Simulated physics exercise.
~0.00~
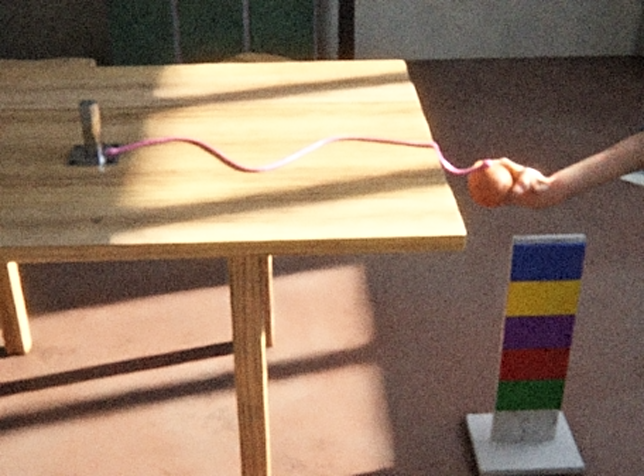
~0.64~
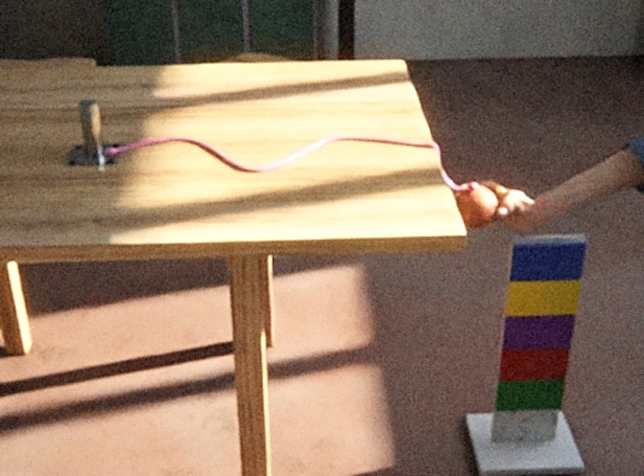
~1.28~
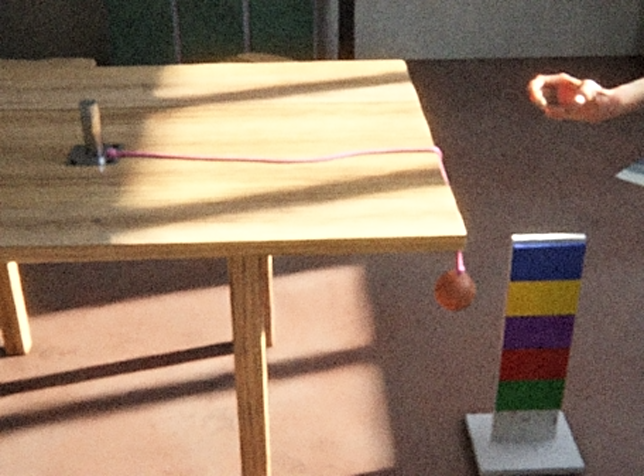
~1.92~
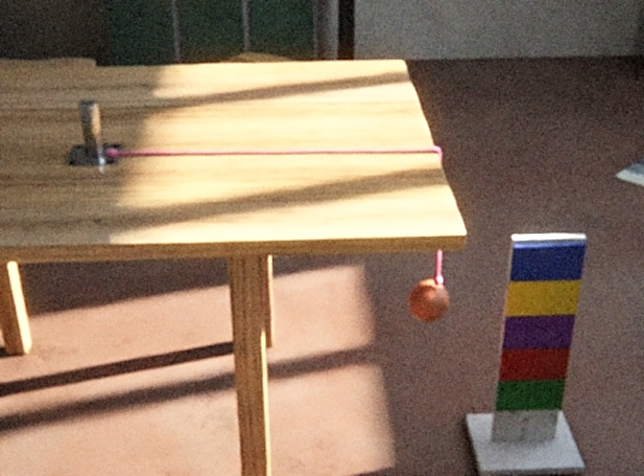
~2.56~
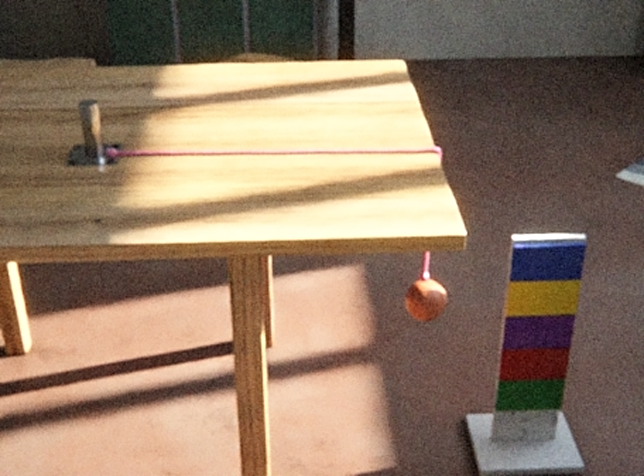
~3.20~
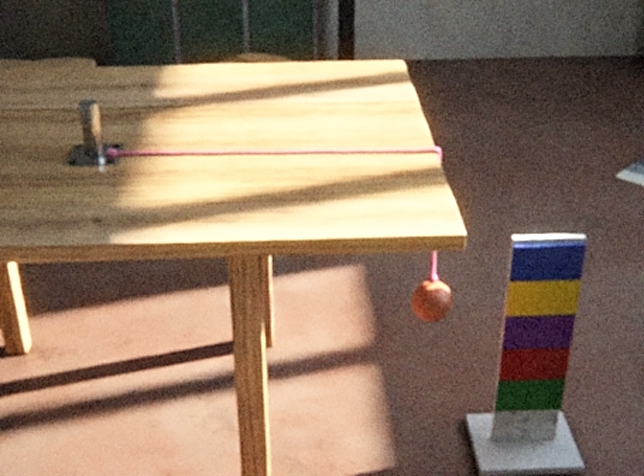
An orange ball on a pink cord is held by a hand just off the right edge of a wooden table, seen from a still camera slightly above. The cord runs in loose waves from a small metal post at the left, and beyond the edge stands a scale banded blue, yellow, purple, red and green from top to bottom. The hand lowers the ball a little to the left, then lets go and draws back. The ball drops below the edge and the cord pulls straight. It swings slightly left, then slightly right, and ends hanging level with the yellow band.
